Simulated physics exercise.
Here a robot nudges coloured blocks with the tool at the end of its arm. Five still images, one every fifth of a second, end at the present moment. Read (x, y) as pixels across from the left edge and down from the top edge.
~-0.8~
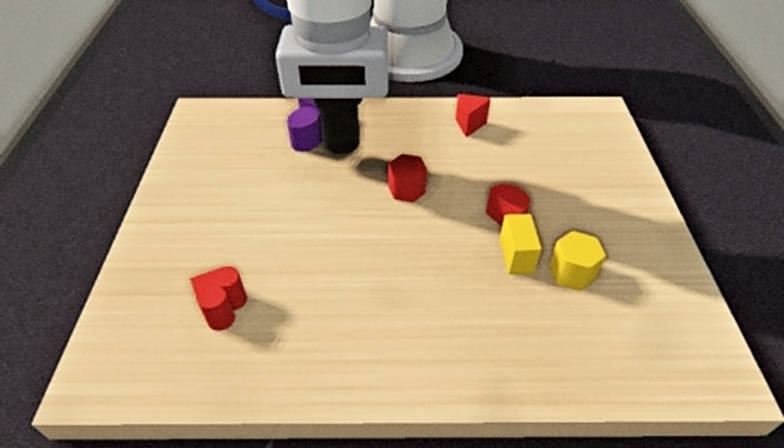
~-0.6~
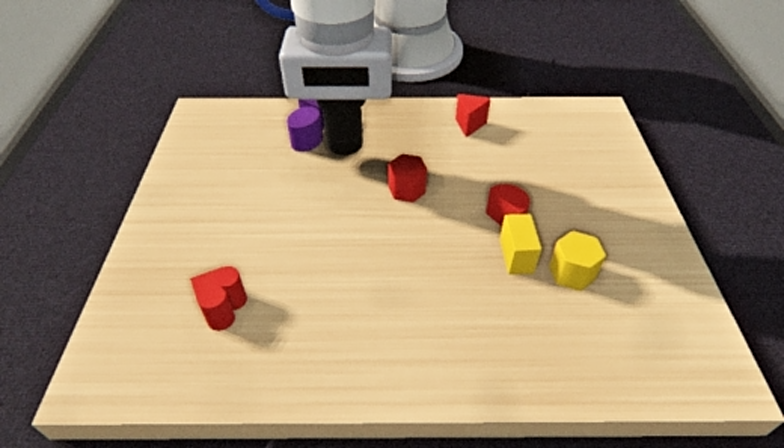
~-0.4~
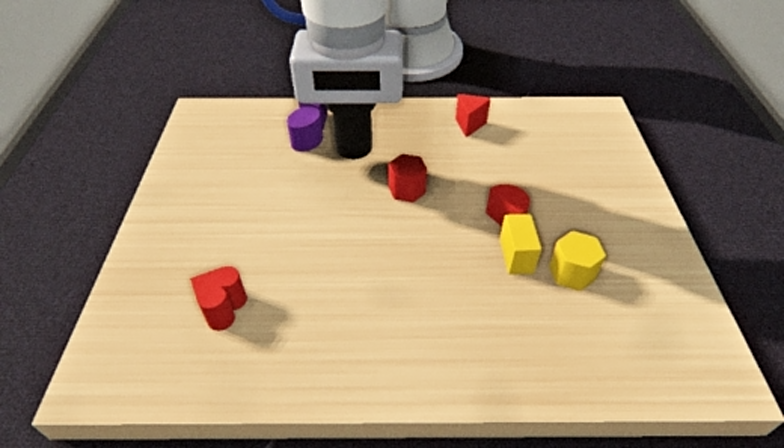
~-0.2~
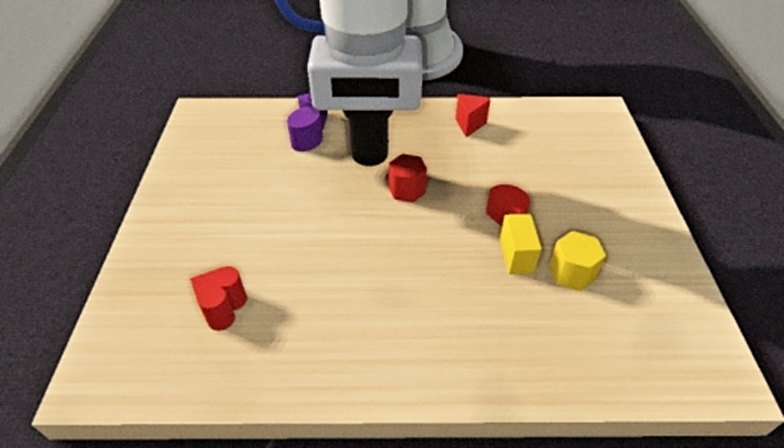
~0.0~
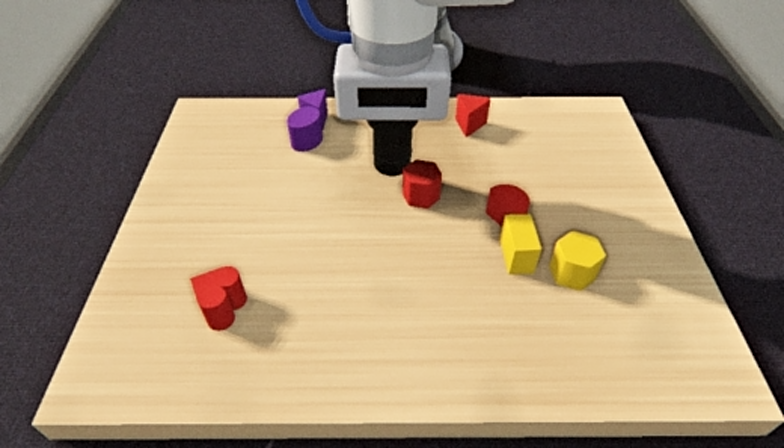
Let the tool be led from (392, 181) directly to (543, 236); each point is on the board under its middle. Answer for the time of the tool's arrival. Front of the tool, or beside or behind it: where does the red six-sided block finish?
I think the tool keeps pushing the red six-sided block along right to the end.
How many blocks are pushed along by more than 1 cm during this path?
Expect three or more.
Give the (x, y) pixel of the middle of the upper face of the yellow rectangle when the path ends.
The point I'd pick in the picture is (549, 248).
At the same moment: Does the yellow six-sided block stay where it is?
Final answer: No.
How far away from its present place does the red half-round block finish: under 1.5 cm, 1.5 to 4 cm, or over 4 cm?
The block shifts more than 4 cm.
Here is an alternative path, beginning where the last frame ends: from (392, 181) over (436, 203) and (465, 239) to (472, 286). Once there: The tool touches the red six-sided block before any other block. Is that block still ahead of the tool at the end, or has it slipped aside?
It is gone from the front.
What follows on the original path. One third of the way, tool (441, 183); red six-sided block (474, 191).
Two thirds of the way, tool (493, 202); red six-sided block (530, 209); red half-round block (550, 194); yellow rectangle (542, 243), turned 45° clockwise.
At the end, tool (548, 220); red six-sided block (589, 230); red half-round block (563, 192), turned 25° anticlockwise; yellow rectangle (549, 248), turned 100° clockwise; yellow six-sided block (599, 263), turned 25° anticlockwise.
